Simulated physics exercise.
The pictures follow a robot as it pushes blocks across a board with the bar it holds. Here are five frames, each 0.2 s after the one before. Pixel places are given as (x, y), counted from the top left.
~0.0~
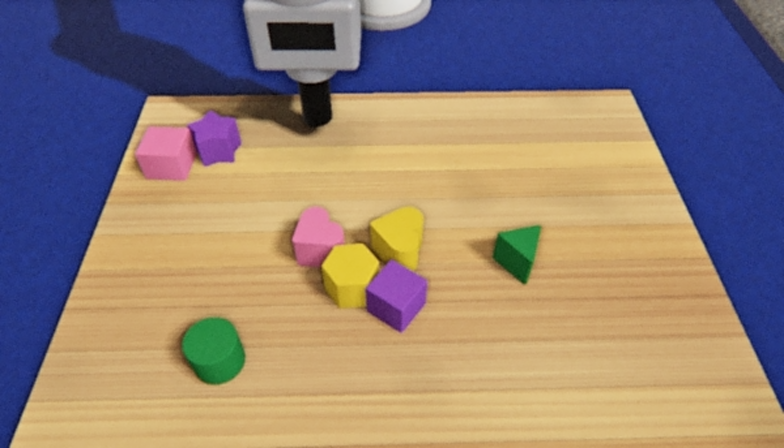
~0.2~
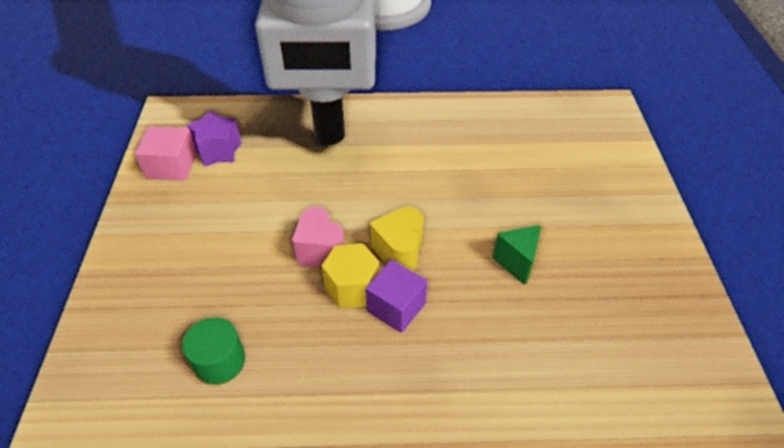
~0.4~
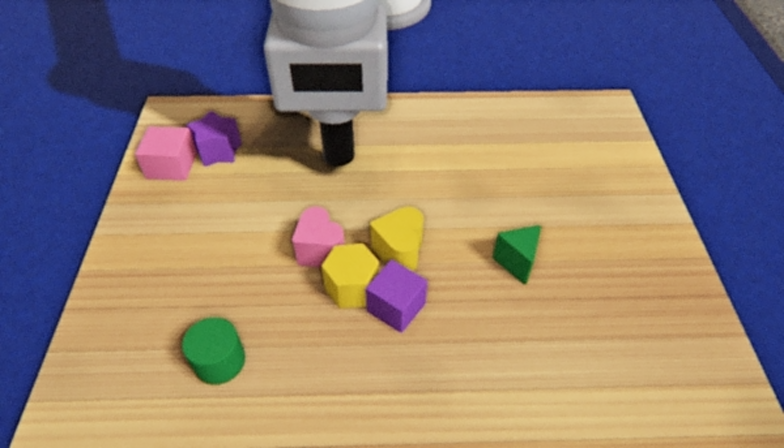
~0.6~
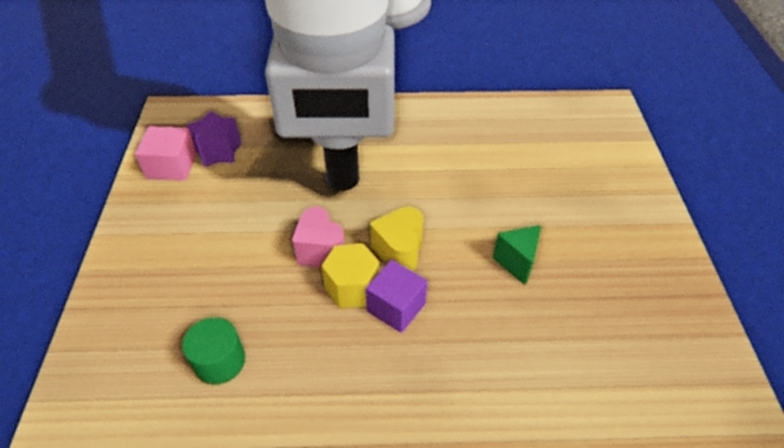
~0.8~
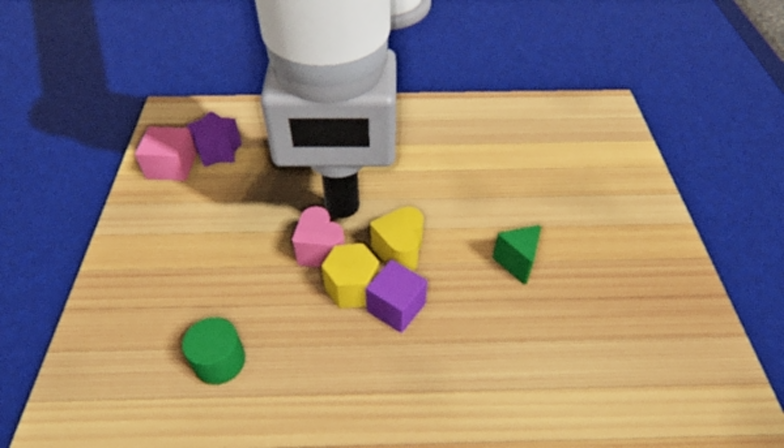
Grey robot arm with a black tip moving down the wooden board toward the viewer, while the coloured blocks stay still.
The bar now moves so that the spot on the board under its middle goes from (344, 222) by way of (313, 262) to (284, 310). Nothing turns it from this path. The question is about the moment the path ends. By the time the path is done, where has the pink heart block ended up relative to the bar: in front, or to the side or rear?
It will keep going ahead of the bar.
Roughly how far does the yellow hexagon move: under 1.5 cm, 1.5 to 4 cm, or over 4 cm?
The answer will be the short band, under 1.5 cm.
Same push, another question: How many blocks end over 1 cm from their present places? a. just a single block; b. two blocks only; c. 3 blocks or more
(a)
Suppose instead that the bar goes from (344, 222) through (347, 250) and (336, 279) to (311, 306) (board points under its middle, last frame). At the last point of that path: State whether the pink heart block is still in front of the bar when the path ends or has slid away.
It slips away.
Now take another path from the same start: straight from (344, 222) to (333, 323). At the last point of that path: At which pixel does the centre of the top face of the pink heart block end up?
At roughly (295, 257).
On the path given first. One third of the way, bar (320, 233); pink heart block (299, 248), turned 25° anticlockwise.
Two thirds of the way, bar (299, 263); pink heart block (276, 281), turned 25° anticlockwise.
At the end, bar (280, 296); green circular block (206, 343); pink heart block (255, 317), turned 25° anticlockwise; yellow hexagon still.
